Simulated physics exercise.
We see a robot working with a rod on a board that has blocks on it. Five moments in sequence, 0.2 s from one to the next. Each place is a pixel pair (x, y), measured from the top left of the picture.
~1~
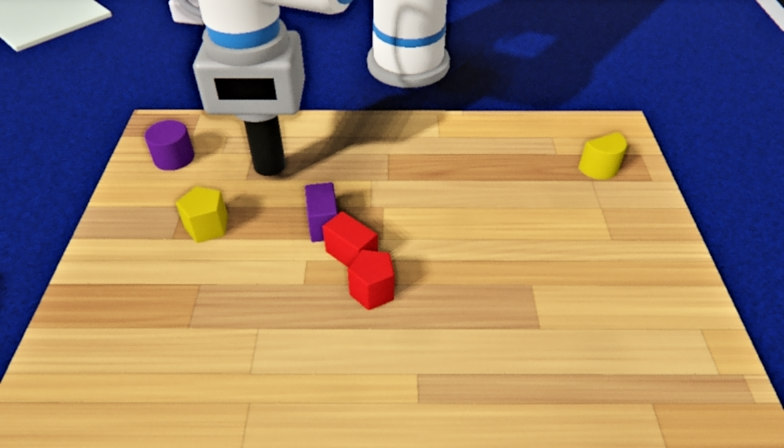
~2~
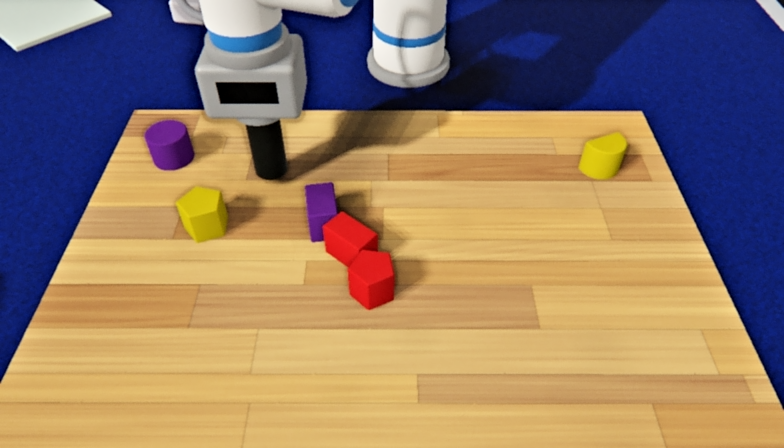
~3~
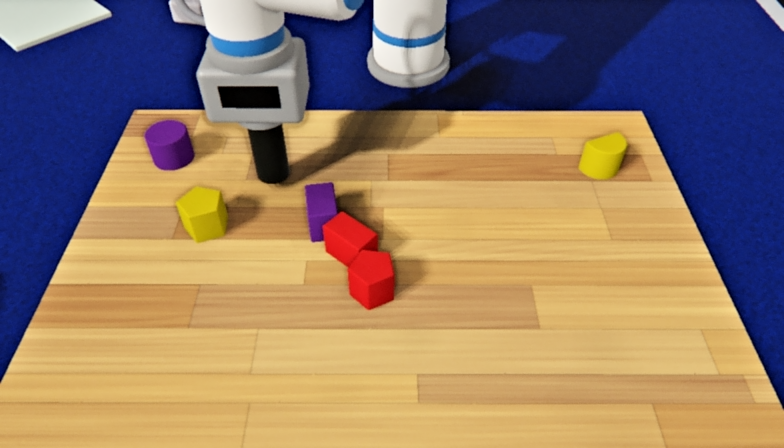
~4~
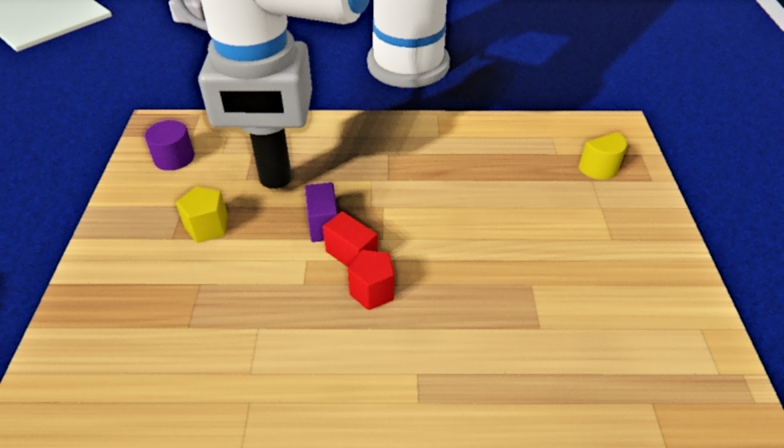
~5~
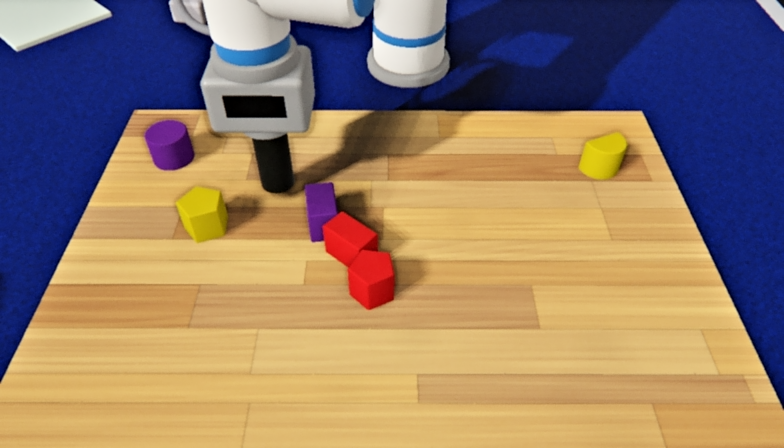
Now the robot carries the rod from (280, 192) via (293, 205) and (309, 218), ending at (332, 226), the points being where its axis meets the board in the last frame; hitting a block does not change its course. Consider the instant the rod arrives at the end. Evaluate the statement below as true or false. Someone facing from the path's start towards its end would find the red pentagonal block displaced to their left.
The claim does not hold.
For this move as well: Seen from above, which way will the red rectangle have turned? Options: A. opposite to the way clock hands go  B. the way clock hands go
I choose B.
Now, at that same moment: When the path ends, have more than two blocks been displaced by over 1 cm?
Yes, that is what happens.
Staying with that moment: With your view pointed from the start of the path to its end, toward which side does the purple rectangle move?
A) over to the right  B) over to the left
I'll go with B - over to the left.
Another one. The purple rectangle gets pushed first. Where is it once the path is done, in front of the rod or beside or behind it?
It keeps leading.
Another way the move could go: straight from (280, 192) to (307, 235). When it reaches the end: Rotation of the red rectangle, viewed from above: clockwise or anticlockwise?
Short answer: Clockwise.
What follows on the original path. Halfway along, rod at (300, 204); purple rectangle at (332, 204); red rectangle at (358, 235), turned 15° clockwise; red pentagonal block at (375, 272).
At the end, rod at (331, 217); yellow pentagonal block in place; purple rectangle at (369, 213), turned 15° anticlockwise; red rectangle at (384, 251), turned 55° clockwise; red pentagonal block at (382, 288).
